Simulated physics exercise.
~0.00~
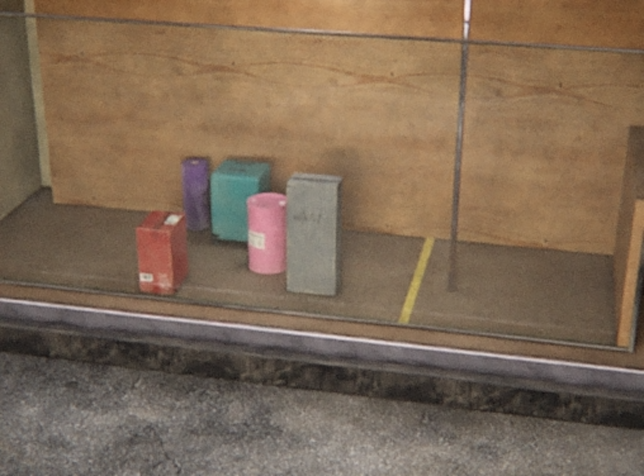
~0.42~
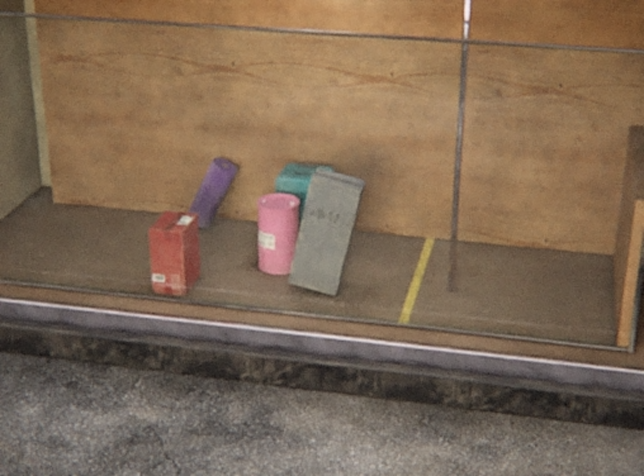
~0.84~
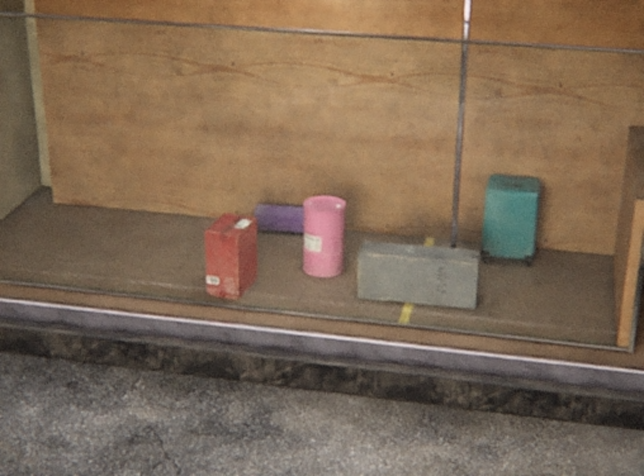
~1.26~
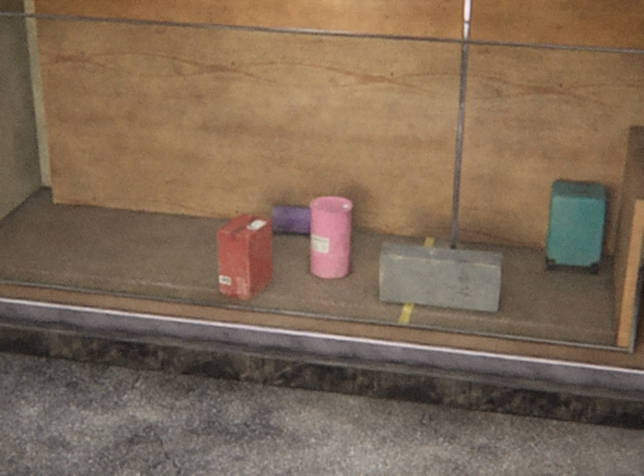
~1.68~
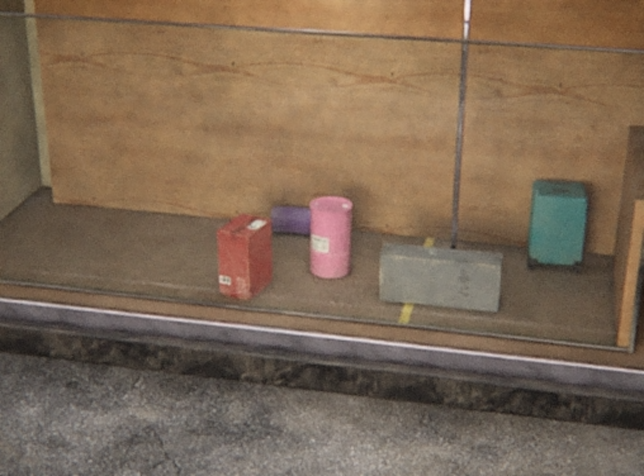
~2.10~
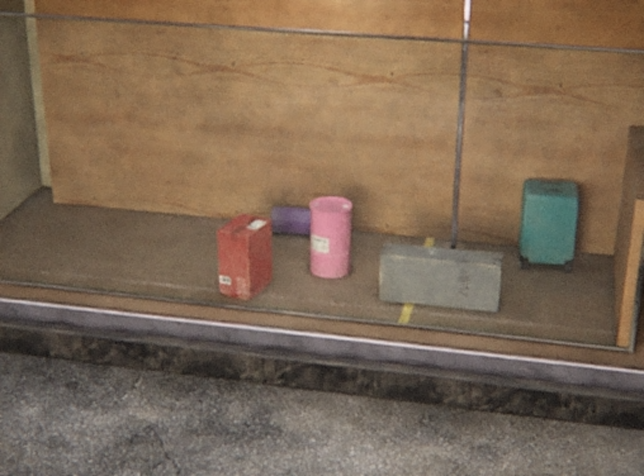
Open wood-backed bay with teal case rolling right across yellow line and drifting back, grey box and purple roll toppling, others sliding.
